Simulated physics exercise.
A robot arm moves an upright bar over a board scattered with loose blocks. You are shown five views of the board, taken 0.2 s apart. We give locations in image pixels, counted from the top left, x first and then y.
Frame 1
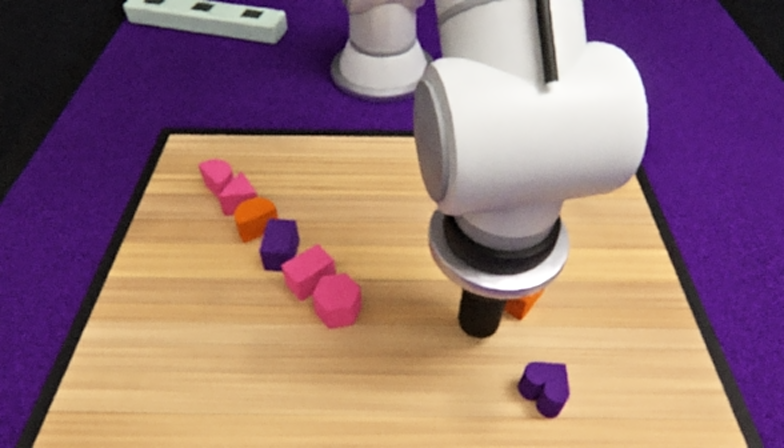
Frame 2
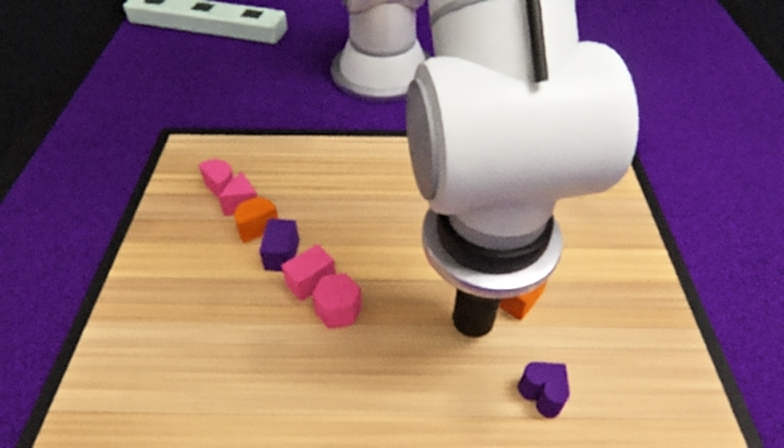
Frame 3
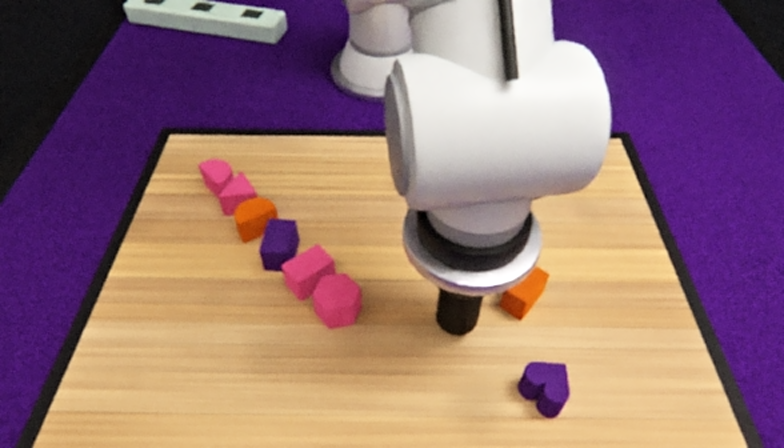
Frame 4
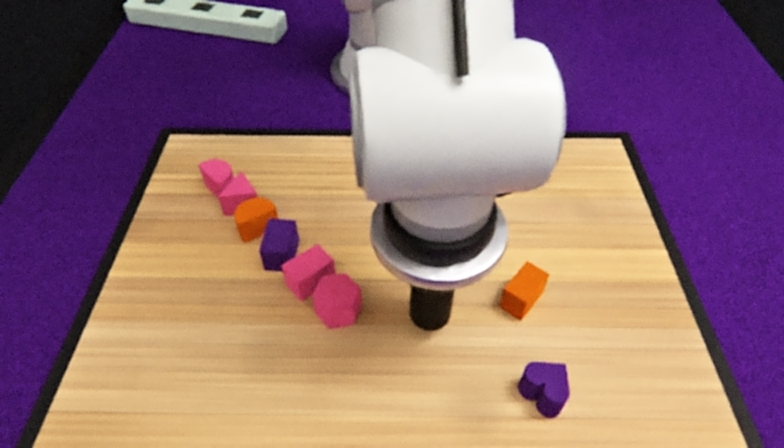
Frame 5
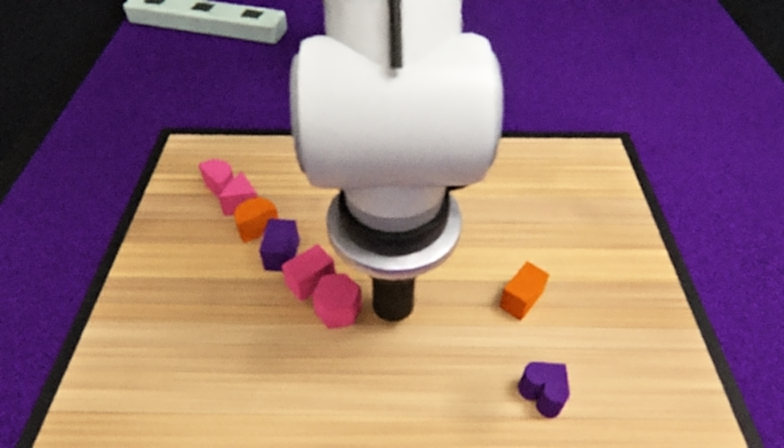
A robot arm moves a black upright bar left across a board of colored blocks.
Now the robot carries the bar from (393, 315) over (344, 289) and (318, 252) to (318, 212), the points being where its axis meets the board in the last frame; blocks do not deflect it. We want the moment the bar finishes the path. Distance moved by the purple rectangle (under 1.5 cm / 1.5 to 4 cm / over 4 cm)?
The answer here is from 1.5 to 4 cm.
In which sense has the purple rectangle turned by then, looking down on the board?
Twists clockwise.
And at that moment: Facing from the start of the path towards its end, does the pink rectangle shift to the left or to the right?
The shift is to the left of that direction.
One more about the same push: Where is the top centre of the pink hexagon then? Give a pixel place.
Roughly at (304, 289).
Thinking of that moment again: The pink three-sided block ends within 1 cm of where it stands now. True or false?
My answer: True.
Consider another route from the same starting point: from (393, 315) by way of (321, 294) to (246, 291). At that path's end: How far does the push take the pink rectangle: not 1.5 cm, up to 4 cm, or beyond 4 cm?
The largest band: Over 4 cm.
What follows on the original path. One third of the way, bar at (343, 279); pink rectangle at (298, 260), turned 20° clockwise; pink hexagon at (305, 289), turned 55° anticlockwise.
Two thirds of the way, bar at (316, 240); purple rectangle at (258, 227), turned 45° clockwise; pink rectangle at (279, 251), turned 50° anticlockwise; pink hexagon at (304, 289), turned 60° anticlockwise.
At the end, bar at (316, 201); pink three-sided block not moved; orange half-round block not moved; purple rectangle at (258, 227), turned 45° clockwise; pink rectangle at (279, 251), turned 50° anticlockwise; pink hexagon at (304, 289), turned 60° anticlockwise.
